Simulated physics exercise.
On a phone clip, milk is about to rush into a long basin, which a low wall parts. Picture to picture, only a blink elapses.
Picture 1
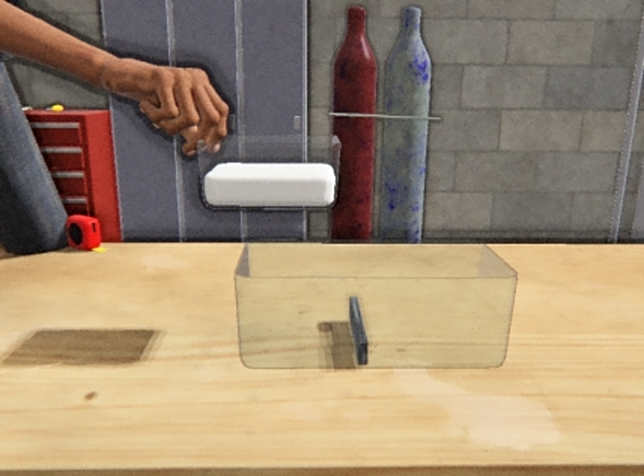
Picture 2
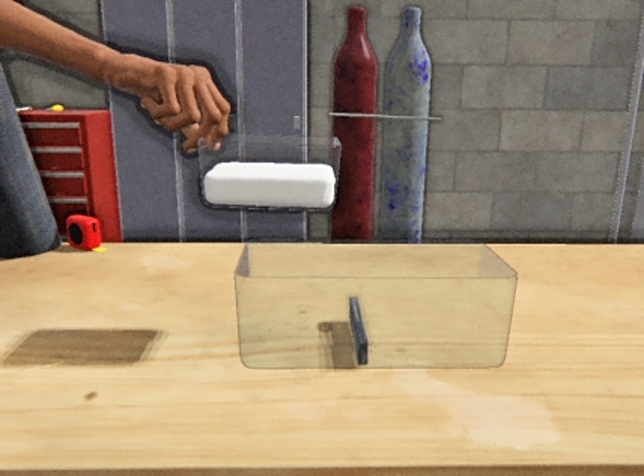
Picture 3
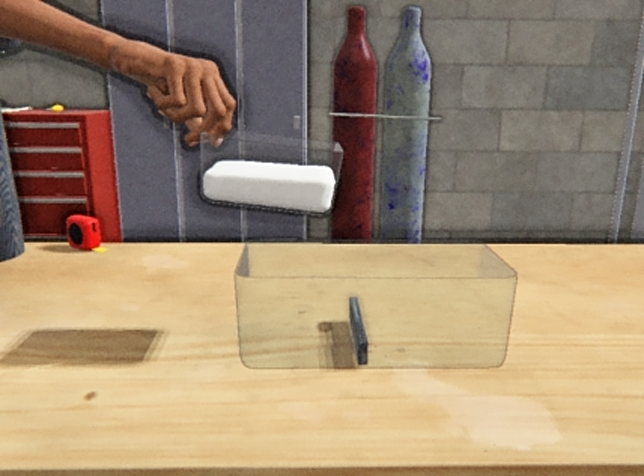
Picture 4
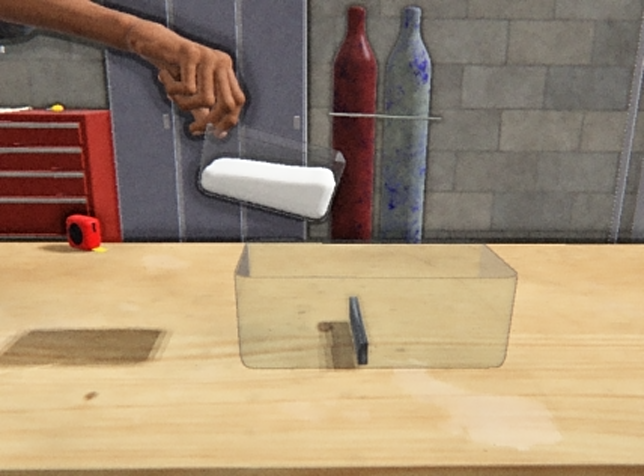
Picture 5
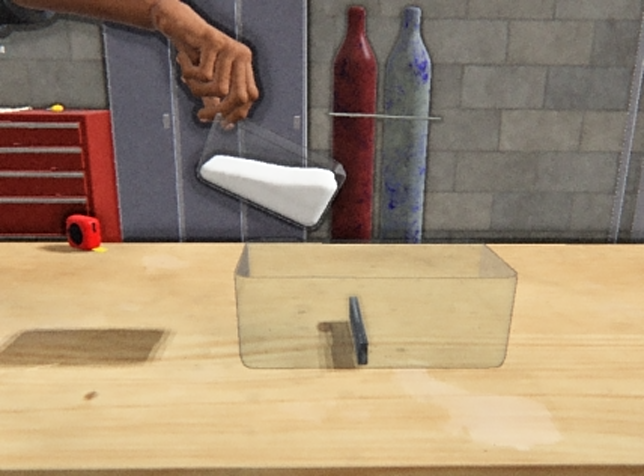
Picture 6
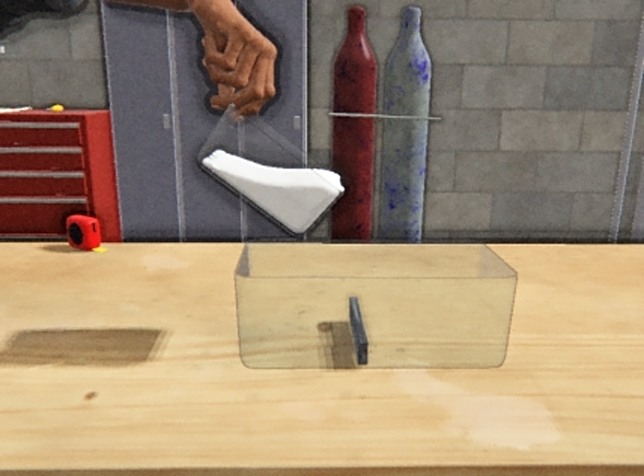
A hand tilts a clear container of white milk rightward above a long see-through basin.
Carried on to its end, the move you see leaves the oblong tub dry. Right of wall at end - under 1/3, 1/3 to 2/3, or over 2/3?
I reckon what ends right of the wall lands in the middle band of a third to two thirds.
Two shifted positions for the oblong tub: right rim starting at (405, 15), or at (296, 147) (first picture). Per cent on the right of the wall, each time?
Roughly 80 in a hundred the first time and 15 in a hundred the second.
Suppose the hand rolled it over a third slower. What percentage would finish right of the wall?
Near 55 %.
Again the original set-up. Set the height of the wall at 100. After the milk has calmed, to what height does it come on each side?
On the left it is 40 per cent, on the right 40.
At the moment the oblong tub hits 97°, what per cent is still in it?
Close to 20 parts in a hundred remain.
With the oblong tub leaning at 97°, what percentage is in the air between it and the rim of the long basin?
Estimate: 15 per cent, roughly.
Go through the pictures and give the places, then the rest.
Tilt 0°; pouring edge (337, 141); surface from (211, 170) to (333, 171); the long basin's rim runs from (241, 258) to (499, 259); the wall's top is at (358, 319), in the first picture.
Tilt 2°; pouring edge (338, 143); surface from (211, 169) to (333, 171), in the second picture.
Tilt 7°; pouring edge (340, 149); surface from (210, 168) to (333, 173), in the third picture.
Tilt 15°; pouring edge (342, 159); surface from (210, 165) to (334, 175), in the fourth picture.
Tilt 25°; pouring edge (342, 172); surface from (207, 161) to (336, 177), in the fifth picture.
Tilt 38°; pouring edge (340, 187); surface from (211, 155) to (340, 178); 1 per cent is over the edge, in the sixth picture.
A moment on, the oblong tub is tipped on its side and 20 per cent is still to pour, 22 is left of the wall and 45 right of it.
Next, the oblong tub is tipped right over and 3 per cent is still to pour, 42 is left of the wall and 50 right of it.
Then the oblong tub is tipped right over and 0 per cent is still to pour, 48 is left of the wall and 51 right of it.
Later the oblong tub is tipped right over and 0 per cent is still to pour, 48 is left of the wall and 51 right of it.
Finally, 48 per cent lies left of the wall, 52 right of it and 1 outside.
